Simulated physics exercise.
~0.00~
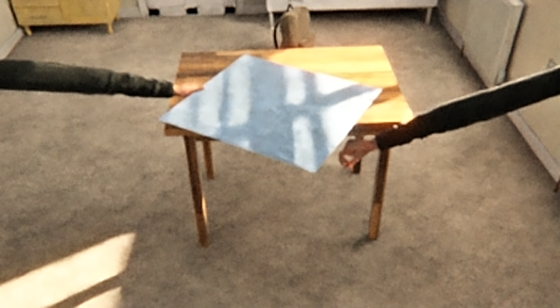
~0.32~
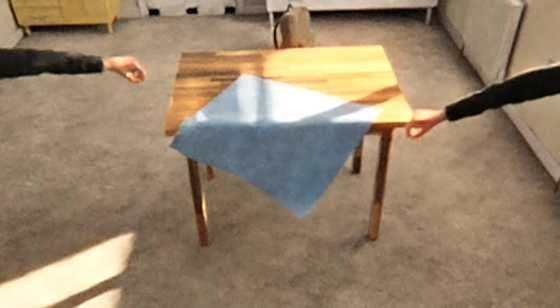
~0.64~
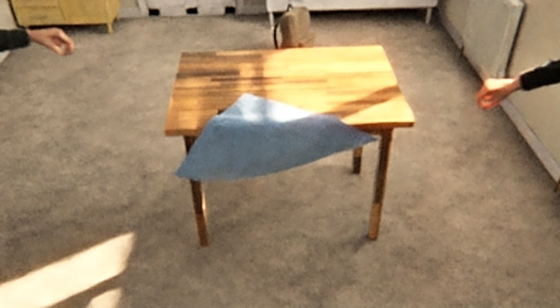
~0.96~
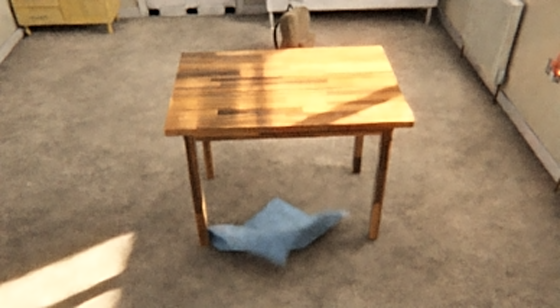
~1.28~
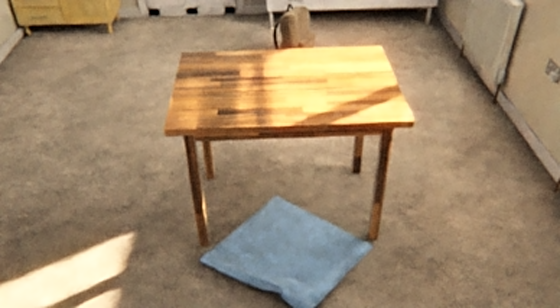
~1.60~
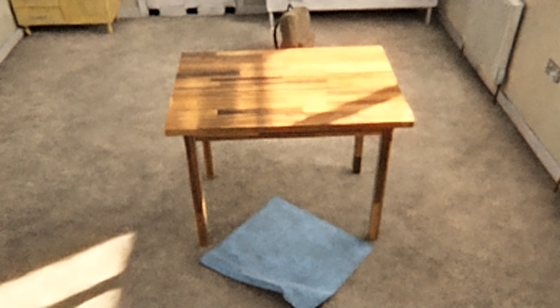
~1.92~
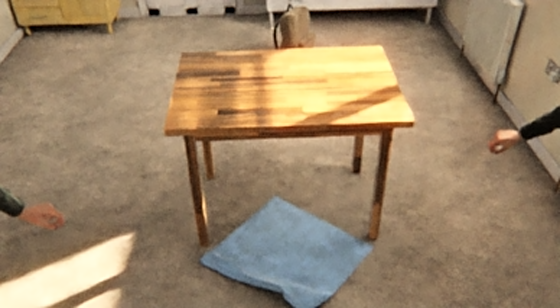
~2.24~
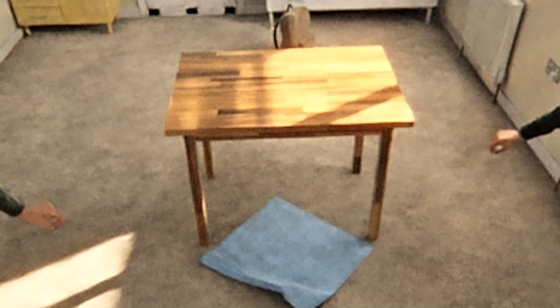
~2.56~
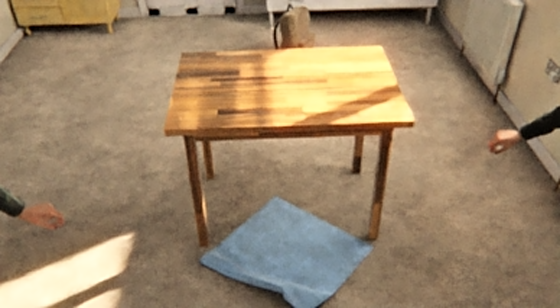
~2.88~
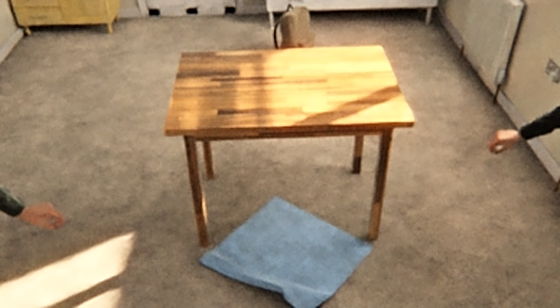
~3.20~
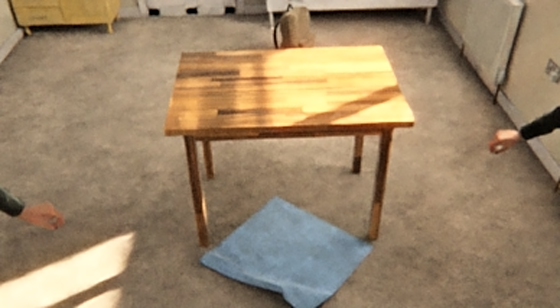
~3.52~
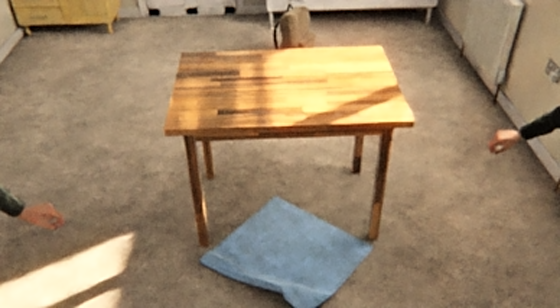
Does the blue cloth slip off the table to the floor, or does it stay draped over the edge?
It slips off the front edge of the table and ends up lying on the floor.
